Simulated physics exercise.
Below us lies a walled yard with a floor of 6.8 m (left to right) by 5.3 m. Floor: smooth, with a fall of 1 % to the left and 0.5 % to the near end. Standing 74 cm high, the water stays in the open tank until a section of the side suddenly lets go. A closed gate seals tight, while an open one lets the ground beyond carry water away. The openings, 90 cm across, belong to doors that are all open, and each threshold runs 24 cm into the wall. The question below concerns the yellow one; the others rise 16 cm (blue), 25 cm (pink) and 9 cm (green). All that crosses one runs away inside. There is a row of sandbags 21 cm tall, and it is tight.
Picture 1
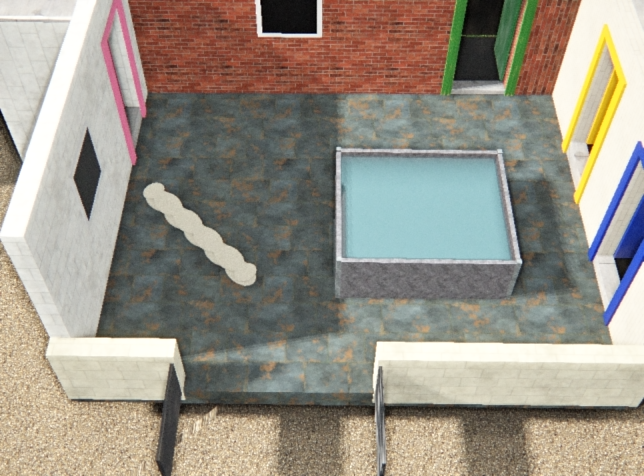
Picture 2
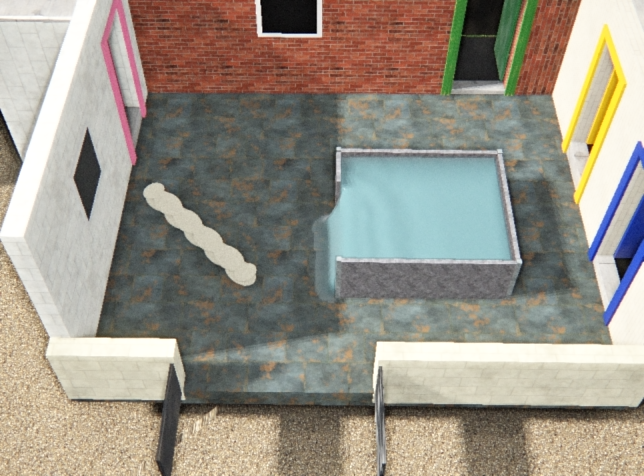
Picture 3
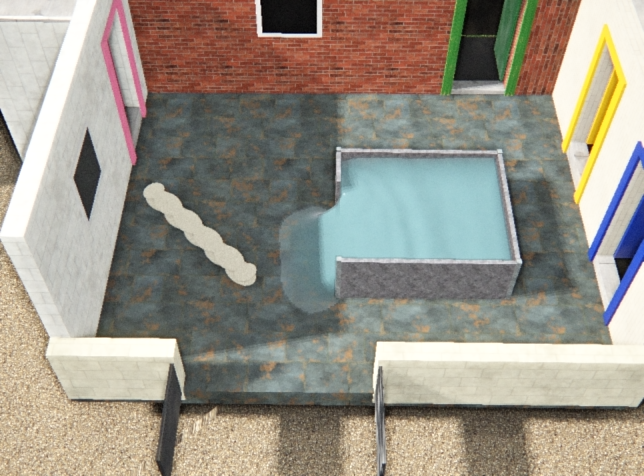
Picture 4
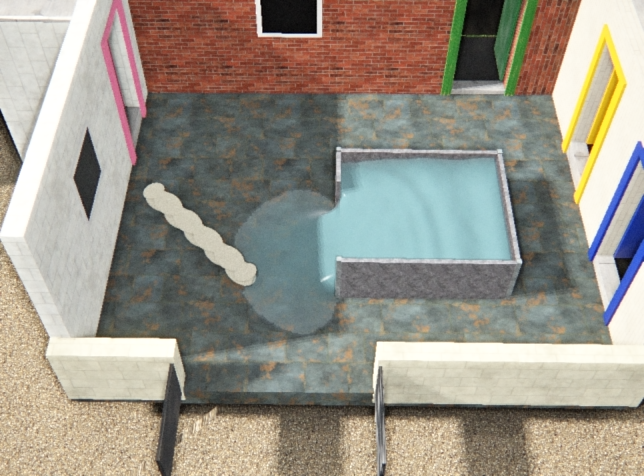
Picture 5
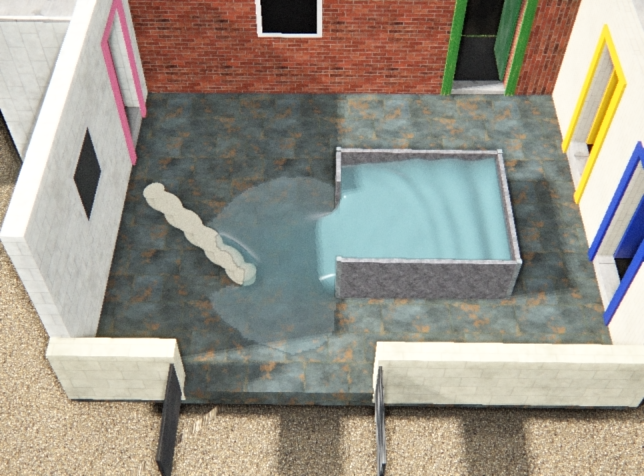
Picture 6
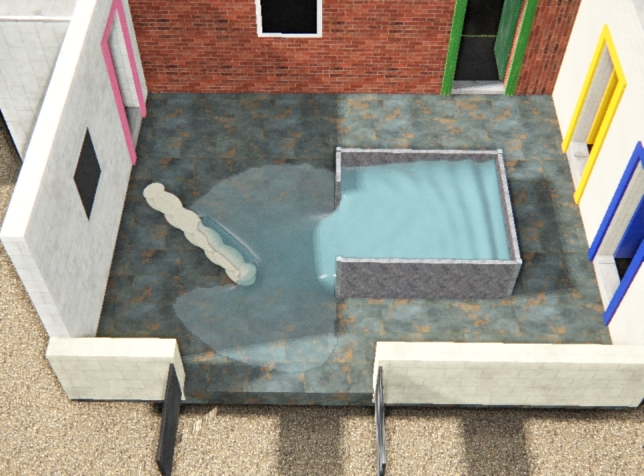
Water pours from the left side of an open tank and spreads around the sandbags.
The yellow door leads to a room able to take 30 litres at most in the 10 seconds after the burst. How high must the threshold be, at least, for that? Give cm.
About 8.5 cm.
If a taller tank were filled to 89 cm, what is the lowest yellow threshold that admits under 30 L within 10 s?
In that case, roughly 12.0 cm.
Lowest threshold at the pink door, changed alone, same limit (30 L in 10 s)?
The pink door needs around 22 cm.
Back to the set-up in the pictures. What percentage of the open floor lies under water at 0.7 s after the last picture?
Roughly 35 percent of the floor is wet.
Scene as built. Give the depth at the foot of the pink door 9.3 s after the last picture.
Depth: Near 9.5 cm.
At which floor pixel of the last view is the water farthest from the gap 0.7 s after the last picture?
Near (142, 125).
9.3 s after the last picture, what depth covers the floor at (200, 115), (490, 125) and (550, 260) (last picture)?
Approx. 7 / 10 / 5 cm.
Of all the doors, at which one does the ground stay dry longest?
Last: Blue.
Then, 0.7 s after the last picture water covers 35 % of the floor, deepest (46 cm) near (252, 271); it has not reached the yellow door.
Then, 2.3 s after the last picture water covers 45 % of the floor, deepest (41 cm) near (143, 117); it has not reached the yellow door.
Then, 9.3 s after the last picture water covers 90 % of the floor, deepest (12 cm) near (104, 302); 7 cm at the yellow door, 0 litres in over its 25 cm threshold.
At the yellow door as built, the water peaked near 14 cm, 5.3 s after the last picture.
With a threshold of 7.5 cm, 42 litres would have come in within the 10 s; with 10 cm, 15 litres. So under 30 litres takes about 8.5 cm.
